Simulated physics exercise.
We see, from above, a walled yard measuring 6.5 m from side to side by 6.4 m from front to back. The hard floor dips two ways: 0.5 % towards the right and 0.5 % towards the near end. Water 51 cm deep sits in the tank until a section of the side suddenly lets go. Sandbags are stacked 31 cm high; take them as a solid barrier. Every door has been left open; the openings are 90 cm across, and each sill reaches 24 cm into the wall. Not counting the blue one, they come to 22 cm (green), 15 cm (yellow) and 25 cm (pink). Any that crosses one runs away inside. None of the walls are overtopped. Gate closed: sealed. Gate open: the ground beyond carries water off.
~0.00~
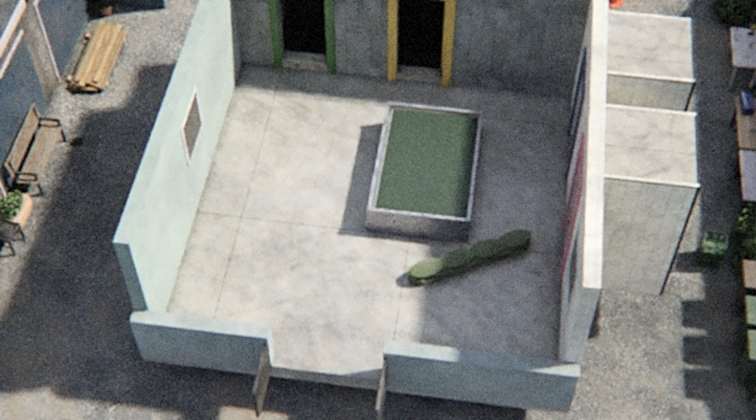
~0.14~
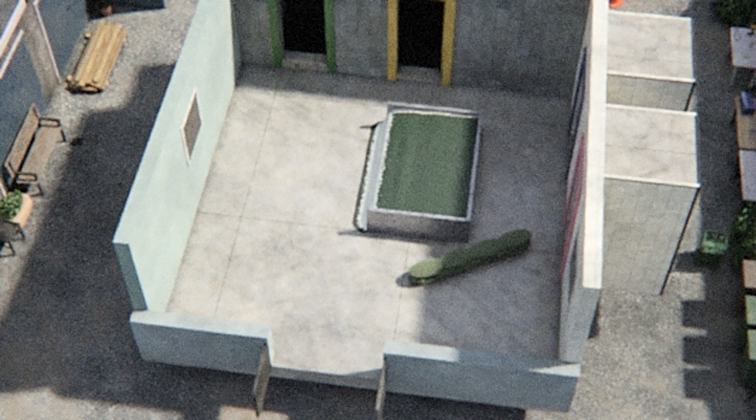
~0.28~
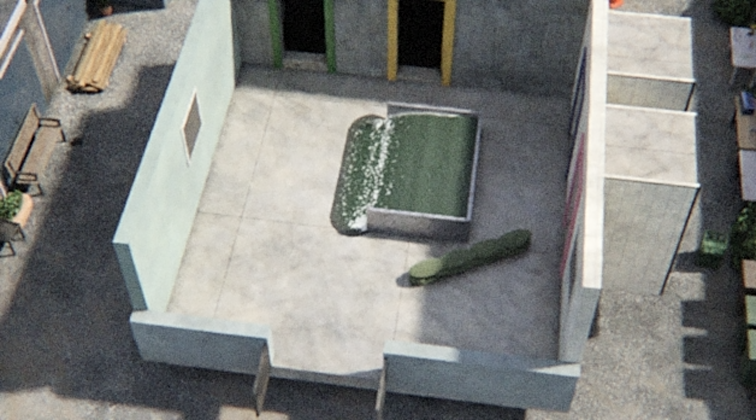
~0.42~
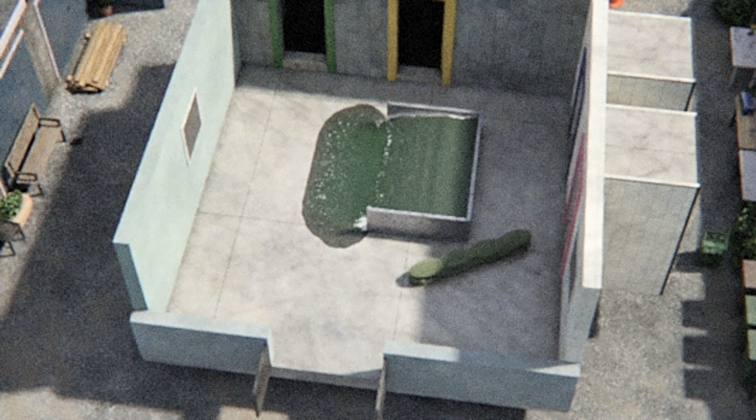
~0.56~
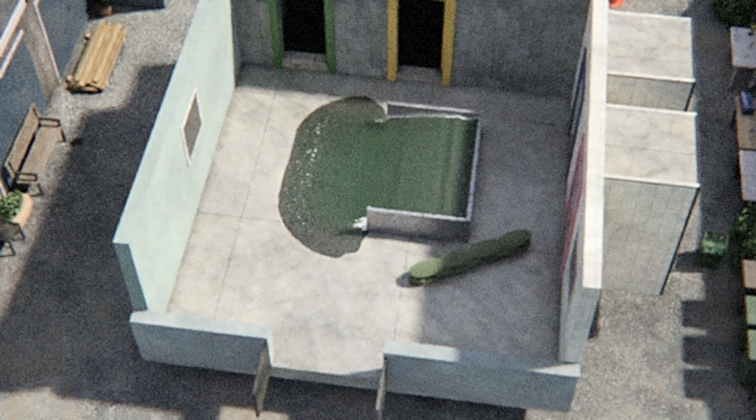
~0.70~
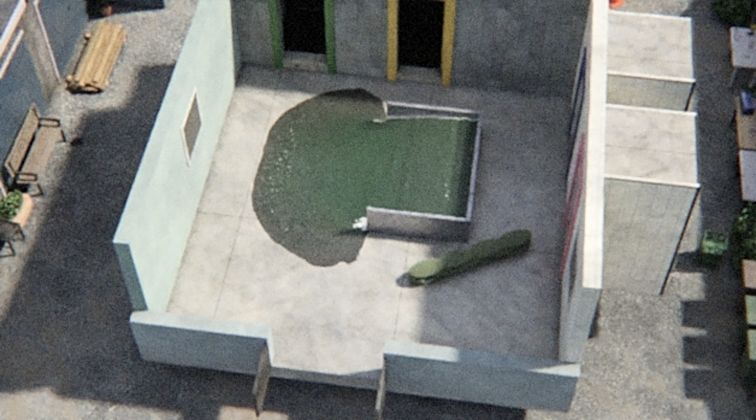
The footage shows a walled yard from above, where the left side of a raised tank of green water drops open and the water pours out leftward, spreading across the pale floor in a widening rounded pool.
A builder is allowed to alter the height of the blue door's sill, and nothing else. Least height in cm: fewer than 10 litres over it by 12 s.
Approx. 6.5 cm.
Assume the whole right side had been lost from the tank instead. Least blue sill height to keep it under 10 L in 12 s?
Some 28 centimetres.
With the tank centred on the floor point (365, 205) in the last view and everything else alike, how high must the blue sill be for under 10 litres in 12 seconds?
Some 7.0 cm.
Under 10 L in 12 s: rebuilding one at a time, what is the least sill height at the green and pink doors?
About 13.0 cm at green and 7.0 cm at pink.
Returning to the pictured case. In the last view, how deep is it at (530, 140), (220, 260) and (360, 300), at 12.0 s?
First 4, then 4, then 4 cm.
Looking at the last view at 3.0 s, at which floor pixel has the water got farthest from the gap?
The farthest wet point sits near (158, 338) in the last view.
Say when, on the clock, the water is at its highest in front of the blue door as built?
7.0 s.
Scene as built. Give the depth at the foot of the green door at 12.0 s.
About 1.0 centimetres deep.
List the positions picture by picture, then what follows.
In the first picture, the tank at (427, 162) is whole and still, 51 cm deep; the blue door at (577, 117) is dry.
In the second picture, the gap is at (381, 168), the front 0.2 m out at (359, 225); the back of the tank holds 51 cm.
In the third picture, the gap is at (381, 170), the front 0.6 m out at (335, 222); the back of the tank holds 51 cm.
In the fourth picture, the gap is at (381, 171), the front 1.2 m out at (307, 210); the back of the tank holds 51 cm.
In the fifth picture, the front is at (283, 208), 1.6 m from the gap at (381, 171); 4.7 m2 of floor is wet, 46 cm left at the back.
In the sixth picture, the gap is at (381, 171), the front 2.1 m out at (259, 183); the back of the tank holds 43 cm; the blue door at (577, 117), 3.5 m from the gap, is still 3.5 m from the nearest water.
After 1.4 s water covers 35 % of the floor, deepest (30 cm) near (212, 163); it has not reached the blue door.
After 3.0 s water covers 40 % of the floor, deepest (31 cm) near (158, 338); it has not reached the blue door.
After 12.0 s water covers 95 % of the floor, deepest (10 cm) near (563, 268); 5 cm at the blue door, 14 litres in over its 6 cm sill.
At the blue door as built, the water arrived by 6.0 s and peaked near 8 cm at 6.8 s.
With a sill of 5.5 cm, 18 litres would have come in within the 12 s; with 7.5 cm, 6 litres. So under 10 litres takes about 6.5 cm.
